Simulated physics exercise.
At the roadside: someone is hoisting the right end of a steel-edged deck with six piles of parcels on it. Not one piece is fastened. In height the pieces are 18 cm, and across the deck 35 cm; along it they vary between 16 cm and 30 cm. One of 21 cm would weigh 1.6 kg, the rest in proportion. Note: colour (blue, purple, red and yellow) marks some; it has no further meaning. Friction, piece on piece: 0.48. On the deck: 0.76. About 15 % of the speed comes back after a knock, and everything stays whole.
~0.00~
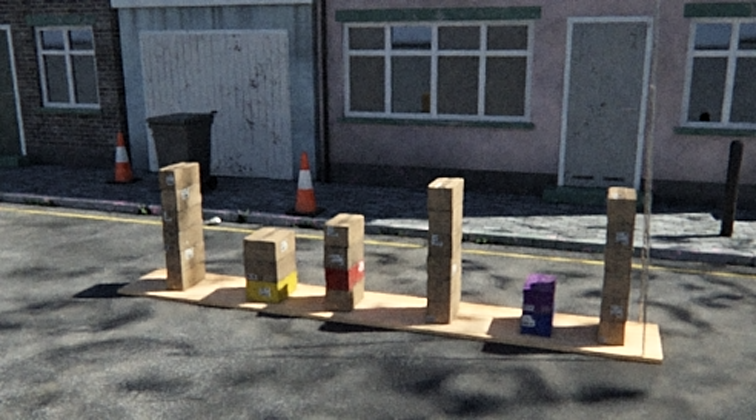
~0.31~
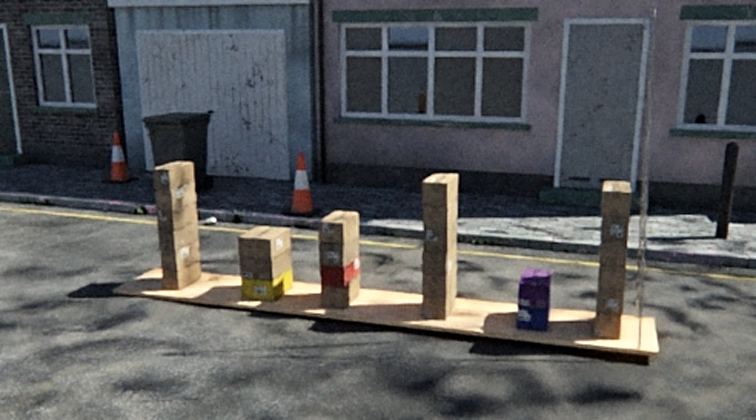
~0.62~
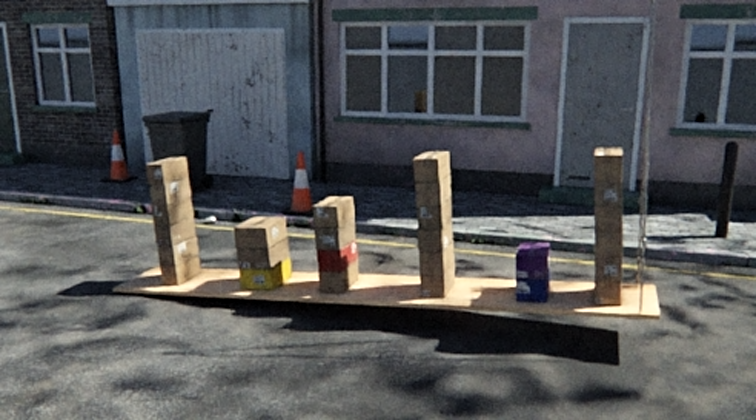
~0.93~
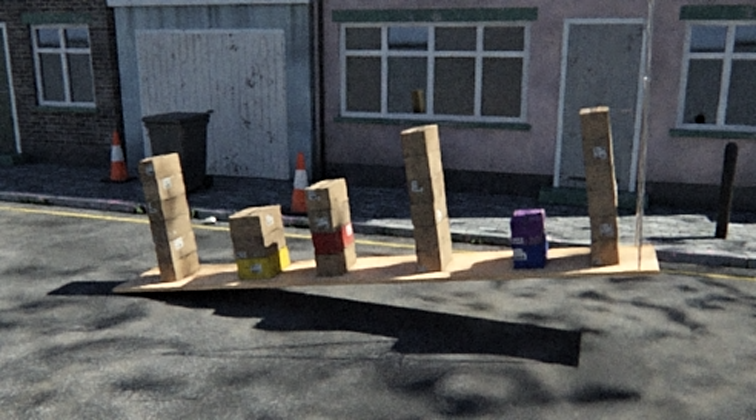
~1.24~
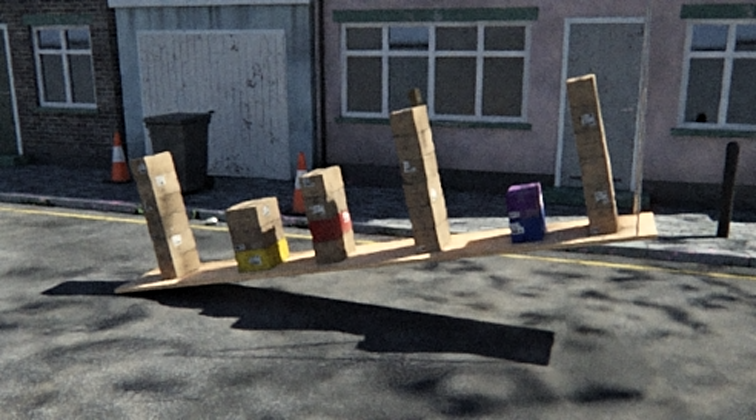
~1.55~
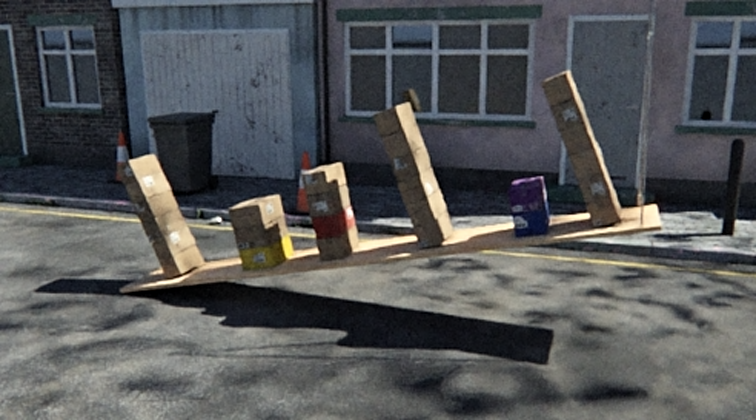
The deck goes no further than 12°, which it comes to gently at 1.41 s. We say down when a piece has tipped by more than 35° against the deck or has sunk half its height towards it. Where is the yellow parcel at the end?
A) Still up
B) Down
The answer is A.
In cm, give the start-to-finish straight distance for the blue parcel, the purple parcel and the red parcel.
Net displacement, roughly: Blue ~ 70 cm, purple ~ 70 cm, red ~ 50 cm.
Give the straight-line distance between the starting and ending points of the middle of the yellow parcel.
Start and end lie near 30 cm apart.
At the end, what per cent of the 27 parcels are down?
Near 95 per cent.
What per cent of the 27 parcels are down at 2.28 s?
By then 80 %.
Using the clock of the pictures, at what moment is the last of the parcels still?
At roughly 3.5 seconds.
After 1.86 s, slope 12°; 13 of the 27 parcels down; yellow parcel unmoved.
After 2.28 s, slope 12°; 21 of the 27 parcels down; yellow parcel unmoved; red parcel leaning 45°.
At rest (3.8 s), slope 12°; 25 of the 27 parcels down; yellow parcel shifted 24 mm; purple parcel on its side; red parcel on its side. As the last picture would show them, middles, yellow parcel near (264, 253), purple parcel near (468, 224).
